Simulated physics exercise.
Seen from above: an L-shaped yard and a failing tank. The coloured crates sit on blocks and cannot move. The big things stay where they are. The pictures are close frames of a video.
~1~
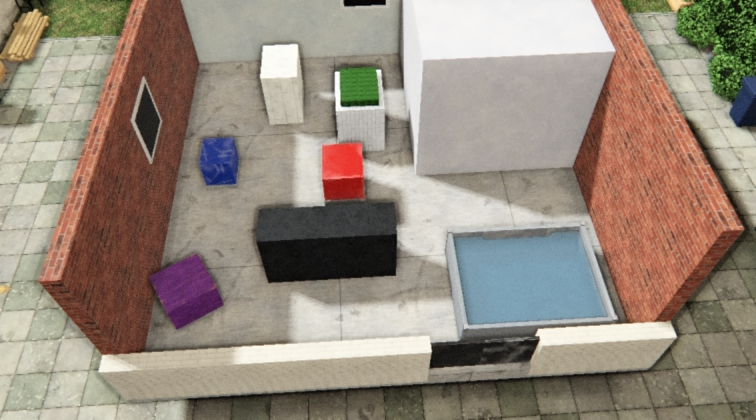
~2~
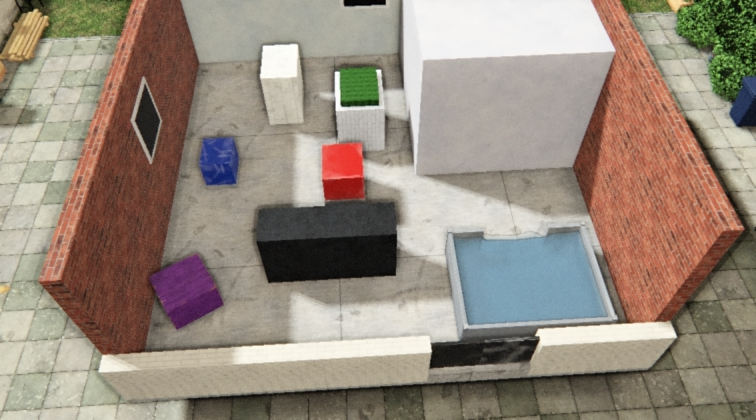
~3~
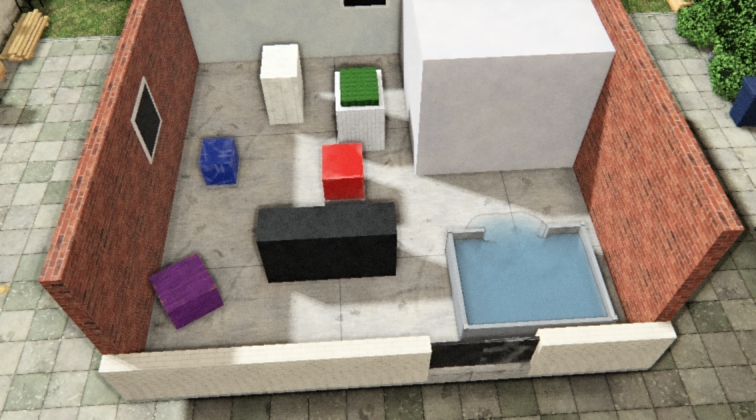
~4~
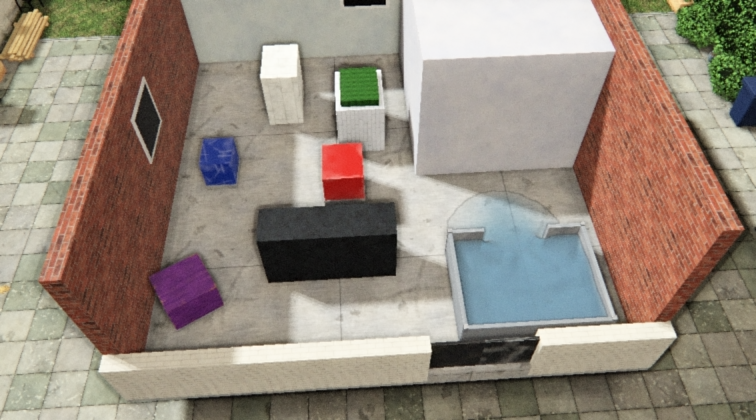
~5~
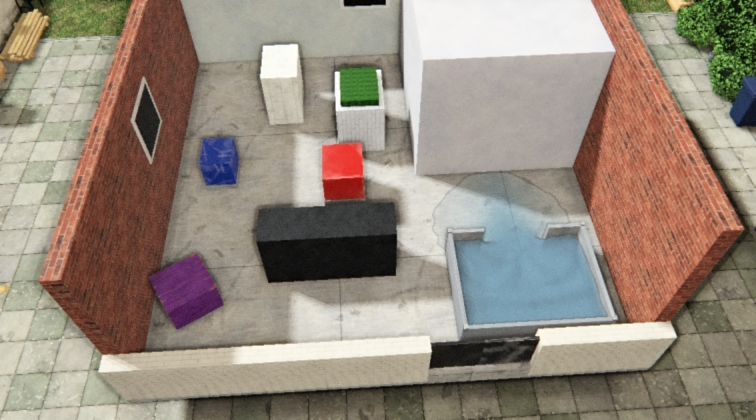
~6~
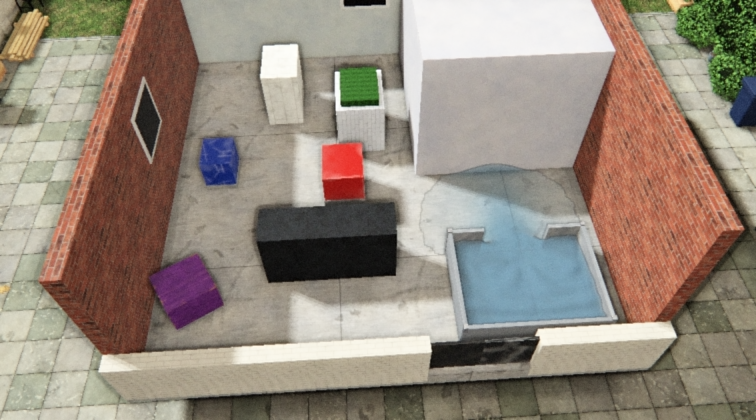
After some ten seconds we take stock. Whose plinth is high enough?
In the end: The blue crate escapes dry; the red crate escapes dry; the purple crate is wetted.
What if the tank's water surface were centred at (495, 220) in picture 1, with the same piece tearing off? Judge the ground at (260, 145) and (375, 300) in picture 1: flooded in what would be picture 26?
In turn: Under water, free of water.
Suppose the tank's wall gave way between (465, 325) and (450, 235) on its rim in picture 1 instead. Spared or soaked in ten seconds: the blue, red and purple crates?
One by one: The blue crate is soaked; the red crate keeps dry; the purple crate ends up wet.
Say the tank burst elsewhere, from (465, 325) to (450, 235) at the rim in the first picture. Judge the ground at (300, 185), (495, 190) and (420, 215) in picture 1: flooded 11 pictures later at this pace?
One after the other: No water, clear, covered.
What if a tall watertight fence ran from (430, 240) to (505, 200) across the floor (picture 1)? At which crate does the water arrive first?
That is the red crate.
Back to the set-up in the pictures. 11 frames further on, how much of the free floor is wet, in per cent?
Near 20 in a hundred.
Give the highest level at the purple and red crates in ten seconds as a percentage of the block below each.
In turn 220 and 60 per cent.
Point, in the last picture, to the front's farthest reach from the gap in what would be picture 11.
Close to (375, 175).
A moment on, water covers 15 % of the floor; the blue crate not reached, the red crate not reached, the purple crate not reached.
Next, water covers 20 % of the floor; the blue crate not reached, the red crate water round its plinth, the purple crate not reached.
Then, water covers 35 % of the floor; the blue crate water round its plinth, the red crate water round its plinth, the purple crate not reached.
Later, water covers 60 % of the floor; the blue crate water round its plinth, the red crate water round its plinth, the purple crate water round its plinth.
In the end, water covers 85 % of the floor; the blue crate stayed above the water, the red crate stayed above the water, the purple crate was topped.
